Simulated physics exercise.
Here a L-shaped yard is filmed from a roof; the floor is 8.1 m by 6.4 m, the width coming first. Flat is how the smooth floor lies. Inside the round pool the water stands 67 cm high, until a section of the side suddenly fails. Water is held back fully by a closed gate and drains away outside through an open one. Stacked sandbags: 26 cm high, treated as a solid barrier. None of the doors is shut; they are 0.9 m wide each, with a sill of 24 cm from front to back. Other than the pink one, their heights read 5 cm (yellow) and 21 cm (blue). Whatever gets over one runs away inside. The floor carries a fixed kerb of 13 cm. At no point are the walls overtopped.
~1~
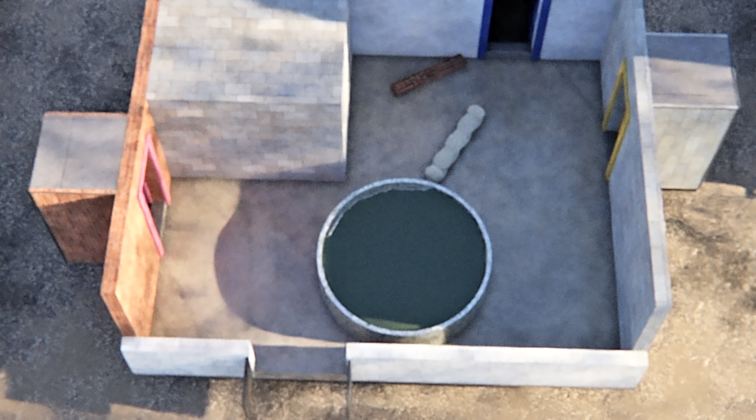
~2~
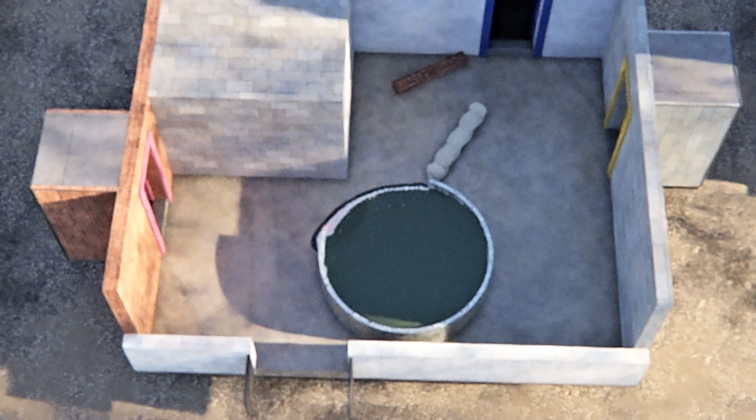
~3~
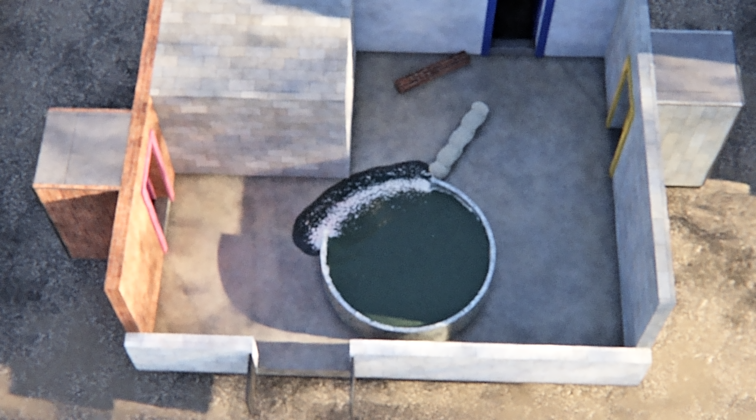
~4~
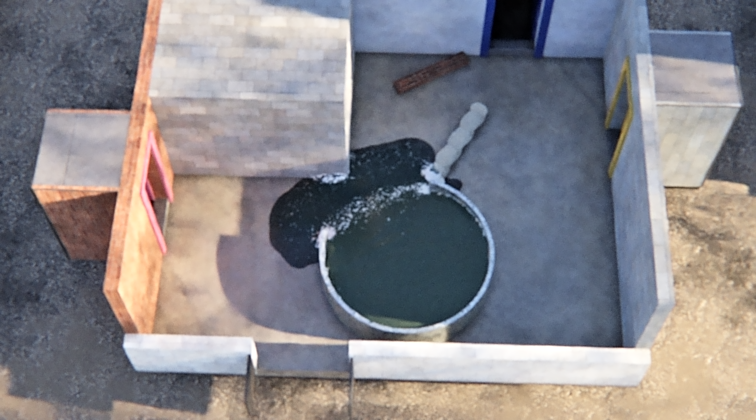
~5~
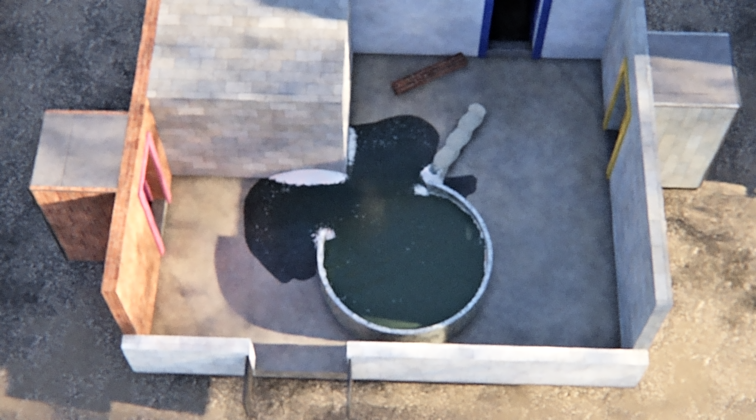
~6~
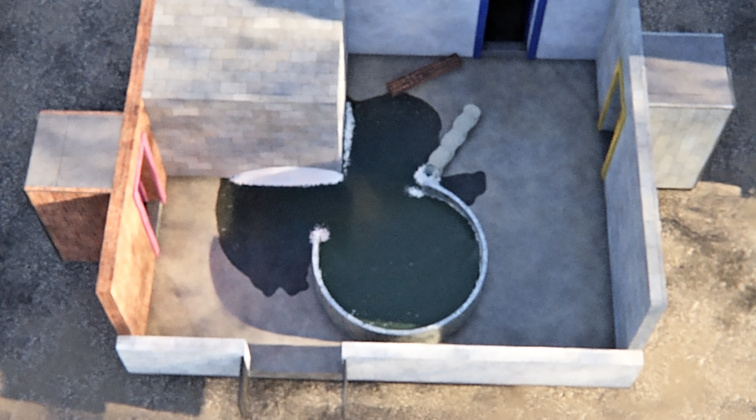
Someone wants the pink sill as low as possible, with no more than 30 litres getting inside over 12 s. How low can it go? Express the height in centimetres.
Around 26 cm would do.
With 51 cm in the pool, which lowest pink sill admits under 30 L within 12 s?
The step needs to be some 19 cm.
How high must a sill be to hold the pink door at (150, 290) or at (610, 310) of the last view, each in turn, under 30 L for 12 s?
You'd want about 12.0 cm there first, then about 9.0 cm.
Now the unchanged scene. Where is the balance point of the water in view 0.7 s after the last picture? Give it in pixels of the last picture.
Around (373, 233).
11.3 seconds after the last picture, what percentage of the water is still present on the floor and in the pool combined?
Roughly 82 %.
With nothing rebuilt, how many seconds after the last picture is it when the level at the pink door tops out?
Approximately 1.6 s.
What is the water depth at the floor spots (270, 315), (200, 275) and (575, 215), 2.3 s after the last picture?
Roughly 0, 6 and 1 centimetres.
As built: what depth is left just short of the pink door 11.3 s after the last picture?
About 9.0 centimetres.
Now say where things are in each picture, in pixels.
The first frame shows the round pool at (404, 256) is whole and still, 67 cm deep; the pink door at (154, 201) is dry.
In the second frame, the gap is on the far side, the front 0.3 m out at a hidden place; the back of the round pool holds 67 cm.
In the third frame, the front is at (419, 164), 0.7 m from the gap on the far side; 1.8 m2 of floor is wet, 67 cm left at the back.
In the fourth frame, water pours out on the far side and has run 1.2 m, to (282, 201); about 9 cm deep outside, 67 cm at the back.
In the fifth frame, the front is at (398, 119), 1.8 m from the gap on the far side; 5.5 m2 of floor is wet, 67 cm left at the back.
In the sixth frame, the front is at (346, 100), 2.3 m from the gap on the far side; 7.3 m2 of floor is wet, 66 cm left at the back; 1.1 m in a straight line remain to the pink door at (150, 200).
Then, 0.7 s after the last picture water covers 35 % of the floor, deepest (48 cm) near (349, 57); 17 cm at the pink door, 0 litres in over its 16 cm sill.
Then, 2.3 s after the last picture water covers 50 % of the floor, deepest (42 cm) near (440, 59); 31 cm at the pink door, 93 litres in over its 16 cm sill.
Then, 11.3 s after the last picture water covers 95 % of the floor, deepest (14 cm) near (608, 368); 9 cm at the pink door, 154 litres in over its 16 cm sill.
At the pink door as built, the water peaked near 32 cm, 1.5 s after the last picture.
With a sill of 21 cm, 79 litres would have come in within the 12 s; with 28.5 cm, 17 litres. So under 30 litres takes about 26 cm.
